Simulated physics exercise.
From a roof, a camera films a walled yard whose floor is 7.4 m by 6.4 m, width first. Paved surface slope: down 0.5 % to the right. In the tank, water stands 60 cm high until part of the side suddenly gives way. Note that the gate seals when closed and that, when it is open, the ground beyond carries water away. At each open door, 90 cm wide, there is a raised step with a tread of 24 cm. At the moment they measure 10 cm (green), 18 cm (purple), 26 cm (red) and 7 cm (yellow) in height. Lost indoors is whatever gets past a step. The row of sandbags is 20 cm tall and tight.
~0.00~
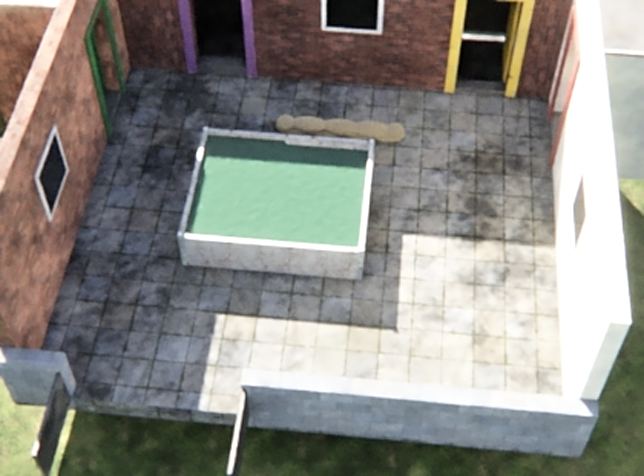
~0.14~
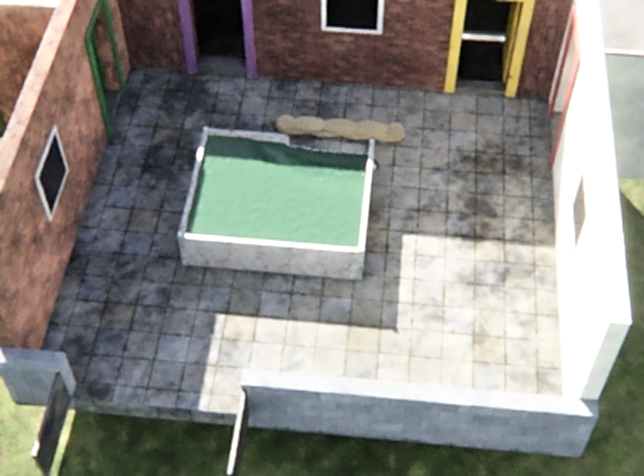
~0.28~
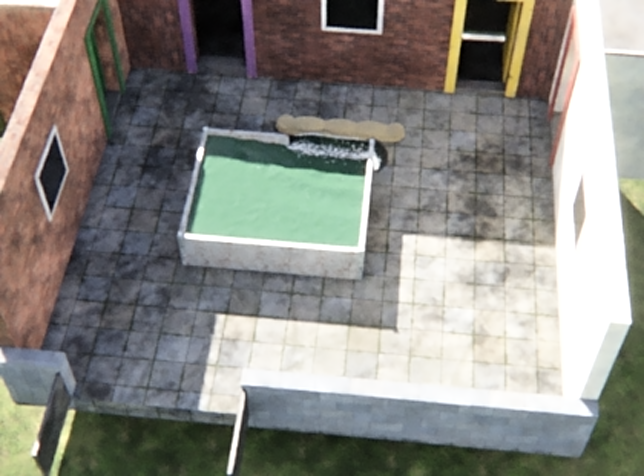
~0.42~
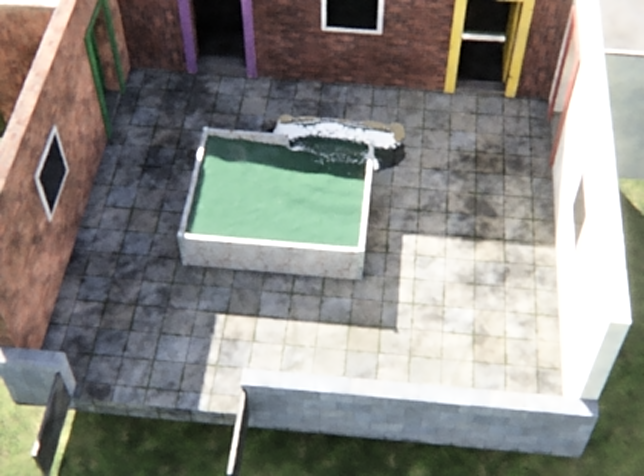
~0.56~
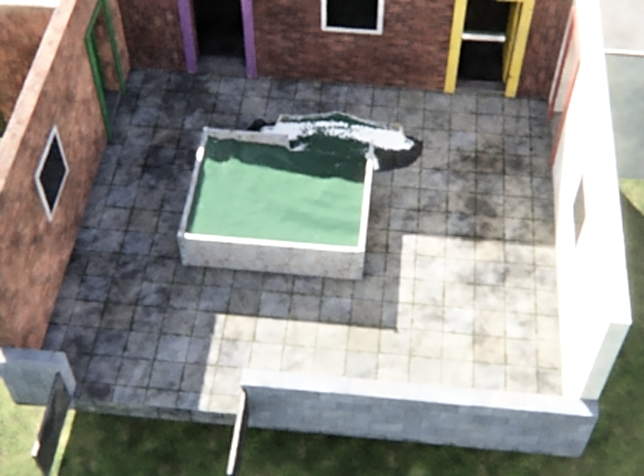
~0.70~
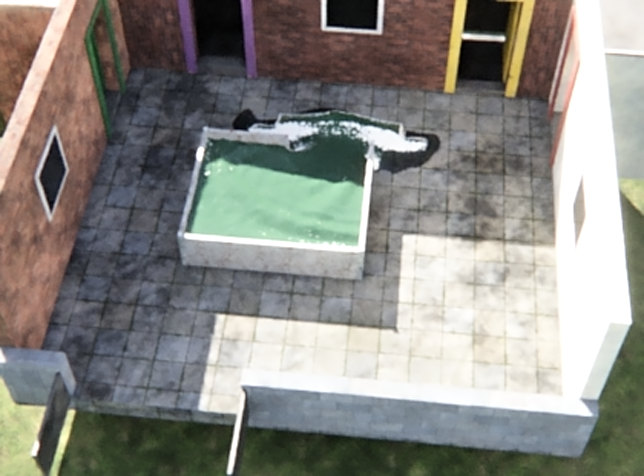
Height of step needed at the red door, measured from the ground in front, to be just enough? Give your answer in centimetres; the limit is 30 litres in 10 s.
Approximately 16 cm.
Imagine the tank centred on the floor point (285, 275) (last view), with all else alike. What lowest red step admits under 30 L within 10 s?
Roughly 19 centimetres.
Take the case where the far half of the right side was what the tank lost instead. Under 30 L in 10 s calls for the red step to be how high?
Then the minimum is about 20 cm.
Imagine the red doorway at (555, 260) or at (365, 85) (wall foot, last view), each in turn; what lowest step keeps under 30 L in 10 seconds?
Around 6.0 and 16 cm respectively.
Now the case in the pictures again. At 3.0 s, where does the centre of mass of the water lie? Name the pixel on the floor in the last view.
(323, 174) or so.
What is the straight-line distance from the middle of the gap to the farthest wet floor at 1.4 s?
Roughly 3.2 metres.
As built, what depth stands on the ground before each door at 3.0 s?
Centimetres: Green = 16, purple = 8, red = 25, yellow = 9.
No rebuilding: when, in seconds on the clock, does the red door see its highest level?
The level tops out around 3.0 s.
After 1.4 s water covers 25 % of the floor, deepest (48 cm) near (345, 147); it has not reached the red door.
After 3.0 s water covers 45 % of the floor, deepest (34 cm) near (335, 146); 25 cm at the red door, 0 litres in over its 26 cm step.
After 10.0 s water covers 90 % of the floor, deepest (14 cm) near (335, 146); 6 cm at the red door, 1 litre in over its 26 cm step.
At the red door as built, the water arrived by 1.8 s and peaked near 25 cm at 3.0 s.
Run again over the same 10 s with other heights there, 49 litres in over 14 cm, 11 litres over 19 cm. The limit of 30 litres is kept from about 16 cm up.
